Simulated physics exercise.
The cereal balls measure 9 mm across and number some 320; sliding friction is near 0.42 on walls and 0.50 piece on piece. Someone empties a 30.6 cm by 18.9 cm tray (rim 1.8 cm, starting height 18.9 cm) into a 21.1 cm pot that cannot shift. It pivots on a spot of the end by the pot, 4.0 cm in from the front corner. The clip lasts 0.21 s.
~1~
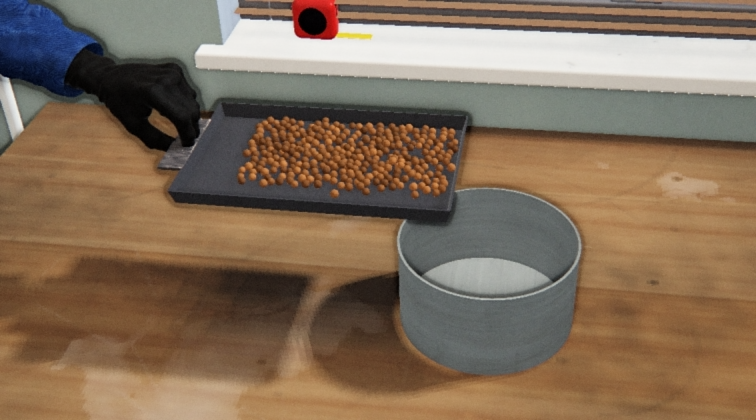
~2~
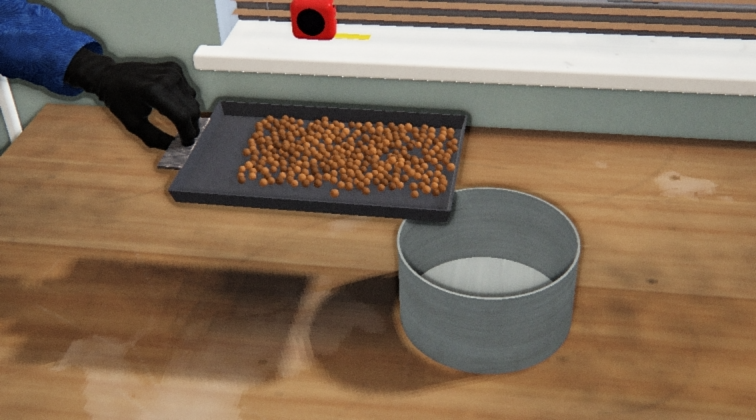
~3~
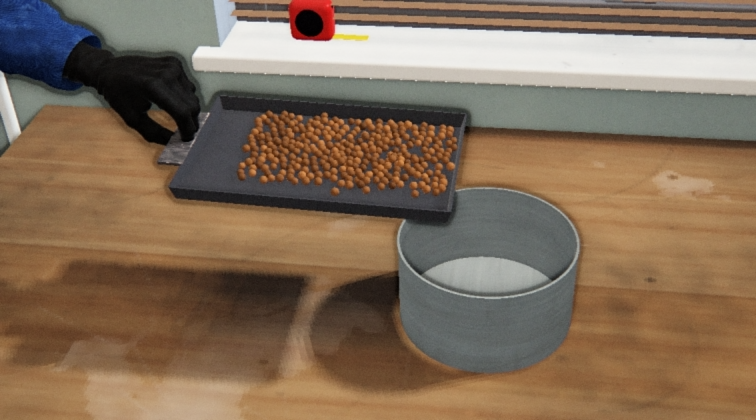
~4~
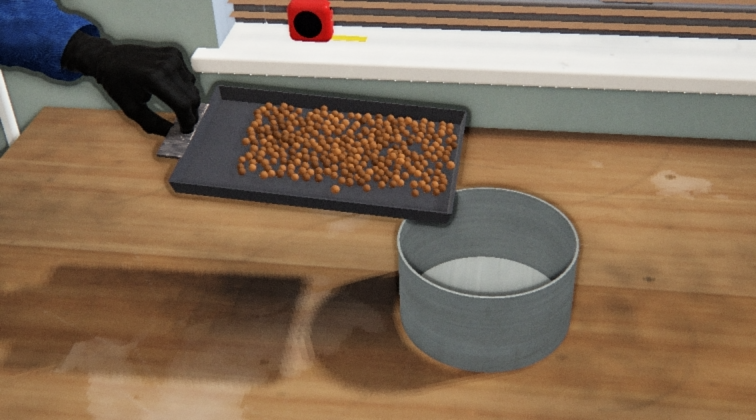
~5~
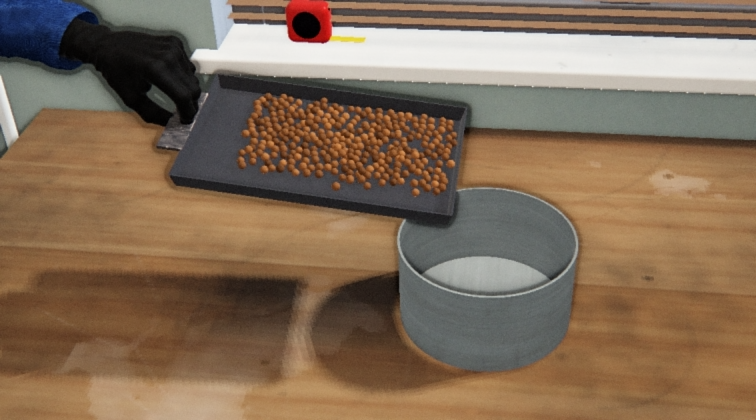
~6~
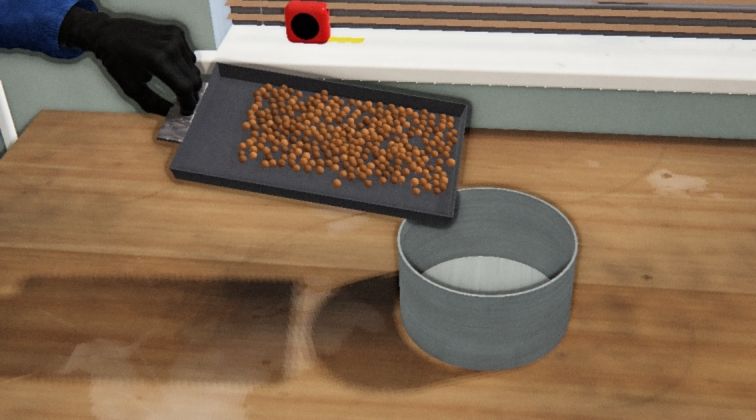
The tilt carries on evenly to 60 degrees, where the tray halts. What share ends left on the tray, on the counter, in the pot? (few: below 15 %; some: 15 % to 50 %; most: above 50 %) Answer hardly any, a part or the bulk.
Left on the tray: The bulk; on the counter: Hardly any; in the pot: Hardly any.
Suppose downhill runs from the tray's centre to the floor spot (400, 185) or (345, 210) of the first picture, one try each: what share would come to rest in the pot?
About 15 and 0 per cent.
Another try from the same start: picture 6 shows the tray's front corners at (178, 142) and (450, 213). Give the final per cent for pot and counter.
Pot 30, counter 5.
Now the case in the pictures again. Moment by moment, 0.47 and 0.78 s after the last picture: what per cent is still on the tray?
In turn: 100, 90.
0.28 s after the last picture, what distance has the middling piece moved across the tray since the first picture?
Roughly 3 cm.
Then, 0.28 s after the last picture, tilt 36 degrees; the tray holds 100 %, the pot 0 %.
Then, 0.47 s after the last picture, tilt 52 degrees; the tray holds 100 %, the pot 0 %.
Then, 0.78 s after the last picture, tilt 60 degrees; the tray holds 90 %, the pot 5 %.
In the end, tray 90 %, counter 10 %, pot 5 %.
